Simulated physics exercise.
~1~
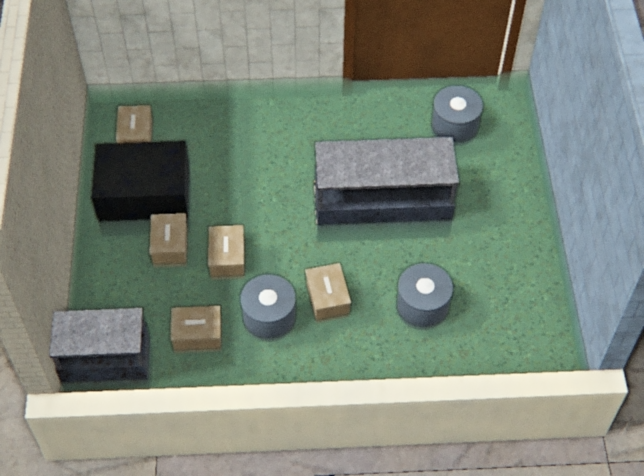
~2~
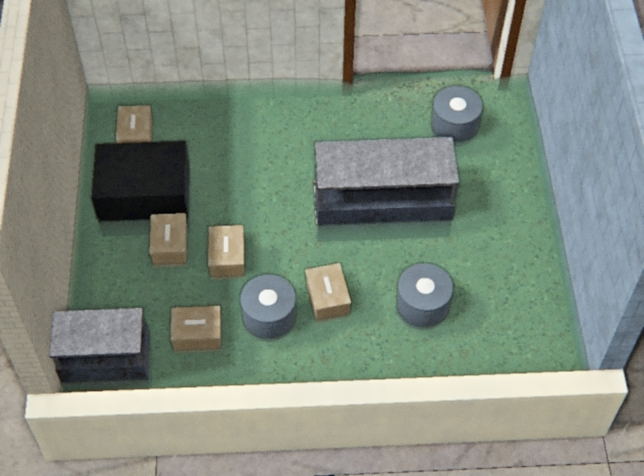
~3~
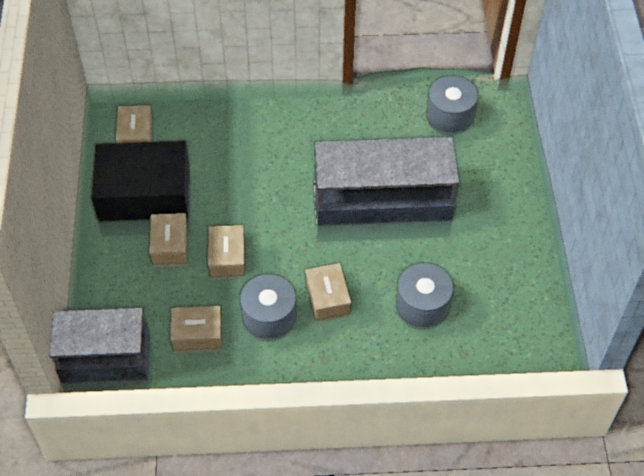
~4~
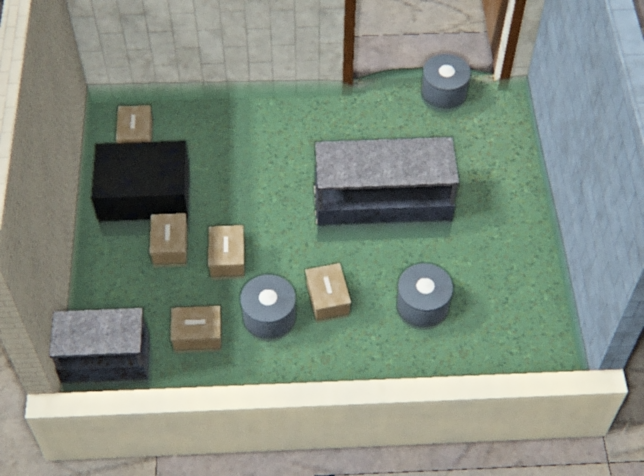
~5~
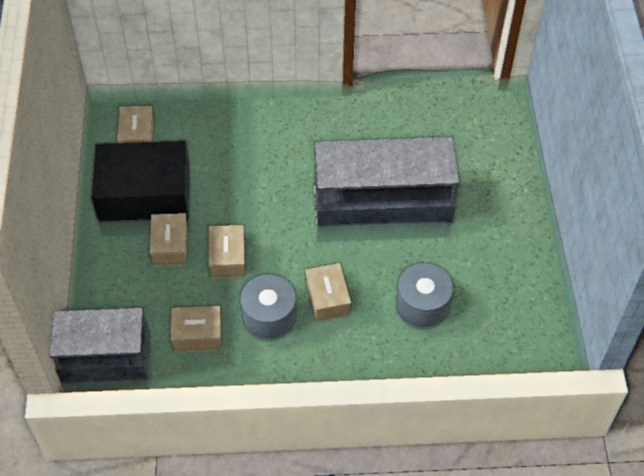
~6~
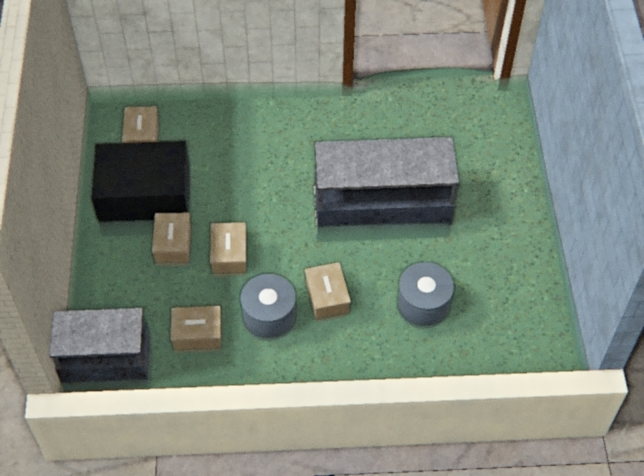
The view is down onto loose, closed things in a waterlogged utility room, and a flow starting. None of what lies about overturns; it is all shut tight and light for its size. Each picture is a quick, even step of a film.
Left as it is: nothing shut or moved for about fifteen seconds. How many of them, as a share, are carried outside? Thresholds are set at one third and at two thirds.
My prediction is the mid band.
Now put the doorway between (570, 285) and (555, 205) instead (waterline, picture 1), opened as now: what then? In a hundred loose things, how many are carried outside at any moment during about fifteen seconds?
That would be around 40 %.
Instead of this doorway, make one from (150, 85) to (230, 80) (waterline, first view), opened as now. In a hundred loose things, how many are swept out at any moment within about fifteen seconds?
50 per cent.
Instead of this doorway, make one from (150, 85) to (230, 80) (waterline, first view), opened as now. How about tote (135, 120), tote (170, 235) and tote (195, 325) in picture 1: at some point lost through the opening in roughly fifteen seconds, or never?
In sequence - departs, departs, stays put.
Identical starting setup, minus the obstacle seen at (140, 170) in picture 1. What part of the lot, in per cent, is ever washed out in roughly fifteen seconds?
About 60 per cent.
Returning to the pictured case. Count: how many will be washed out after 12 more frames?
All told, it is 1.
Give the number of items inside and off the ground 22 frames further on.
It works out to 6.
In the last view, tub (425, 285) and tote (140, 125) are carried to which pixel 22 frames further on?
I'd expect them close to (478, 88) and (240, 108).
A moment on, 1 of 8 are out; 7 afloat.
Next, 1 of 8 are out; 7 afloat.
Later, 2 of 8 are out; 6 afloat.
In the end, 3 of 8 are out; 5 afloat.
